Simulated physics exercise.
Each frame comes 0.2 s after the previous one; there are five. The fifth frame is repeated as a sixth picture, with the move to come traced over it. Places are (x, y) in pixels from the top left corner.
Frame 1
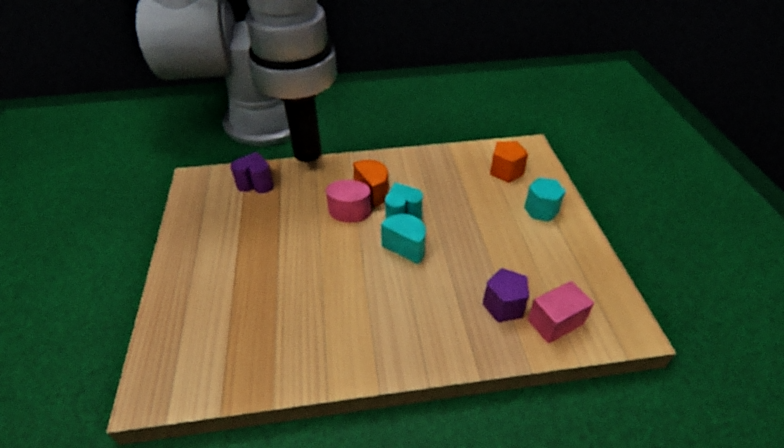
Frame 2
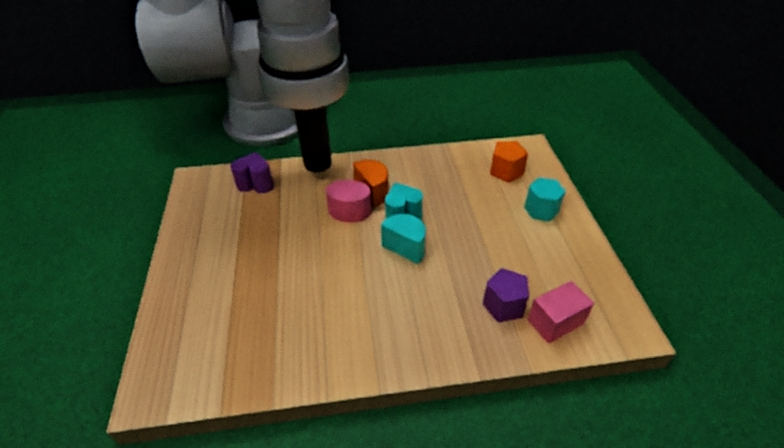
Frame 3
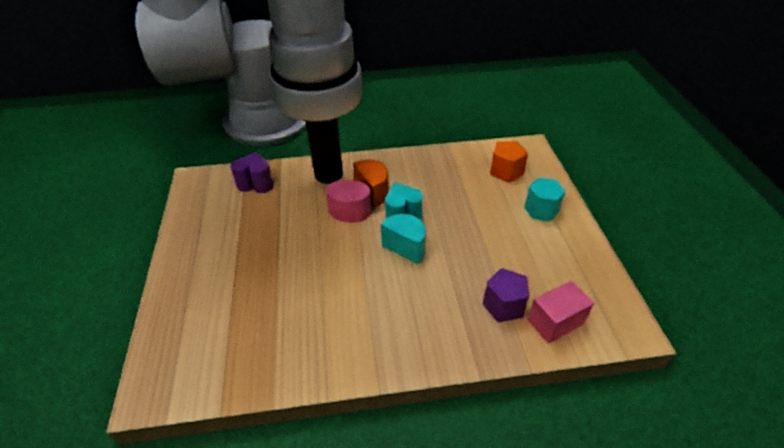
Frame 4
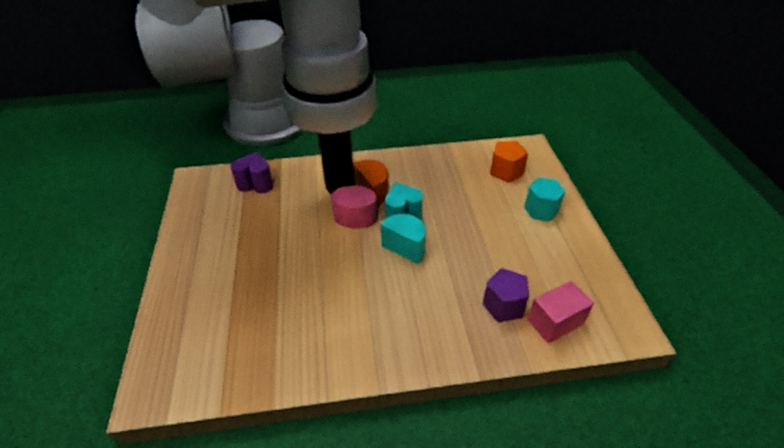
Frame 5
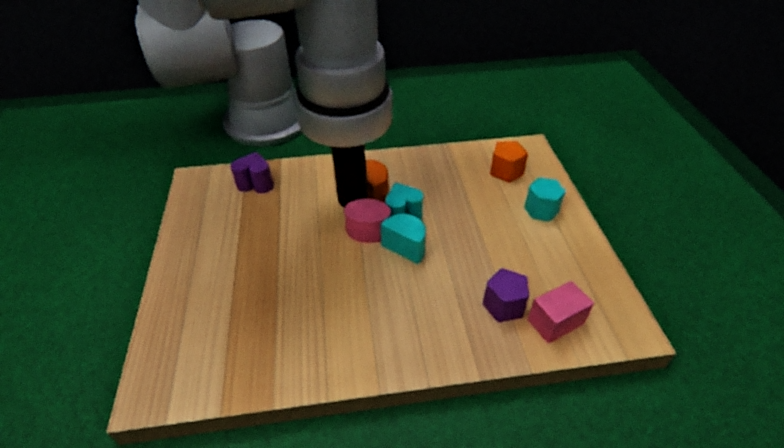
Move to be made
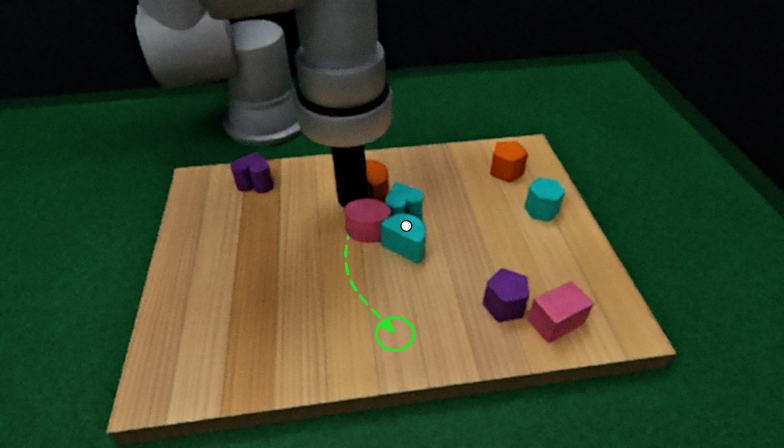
A grey robot arm with a black rod reaches over a light wooden board on a green surface, seen from above at an angle by a still camera. Pink, orange and turquoise blocks cluster near the upper middle, with purple at upper left and others along the right. The rod moves down and rightward, then pushes the pink oval the same way, toward the turquoise blocks.
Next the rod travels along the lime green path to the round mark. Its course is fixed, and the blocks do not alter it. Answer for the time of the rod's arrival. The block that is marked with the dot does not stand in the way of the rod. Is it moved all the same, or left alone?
Well, the block that is marked with the dot shifts from its place.
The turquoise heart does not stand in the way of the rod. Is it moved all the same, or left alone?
It keeps its spot.
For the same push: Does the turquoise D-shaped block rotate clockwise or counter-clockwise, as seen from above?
Viewed from above, counterclockwise.
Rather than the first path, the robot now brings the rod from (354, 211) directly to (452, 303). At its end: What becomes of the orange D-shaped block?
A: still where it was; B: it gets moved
The one that fits is A, still where it was.
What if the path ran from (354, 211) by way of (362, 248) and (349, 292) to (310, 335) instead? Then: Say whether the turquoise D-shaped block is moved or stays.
At the moment the path ends, the turquoise D-shaped block no longer stands where it did.
The line goes from (354, 211) through (346, 249) and (358, 292) to (395, 334); the dot is on the turquoise D-shaped block.
What follows on the original path. One third of the way, rod (345, 239); pink oval (375, 239), turned 70° anticlockwise; turquoise D-shaped block (420, 232), turned 20° anticlockwise.
Two thirds of the way, rod (357, 281); pink oval (386, 253); turquoise D-shaped block (420, 232), turned 20° anticlockwise.
At the end, rod (395, 323); pink oval (386, 253), turned 130° anticlockwise; orange D-shaped block unmoved; turquoise heart unmoved; turquoise D-shaped block (420, 232), turned 20° anticlockwise.
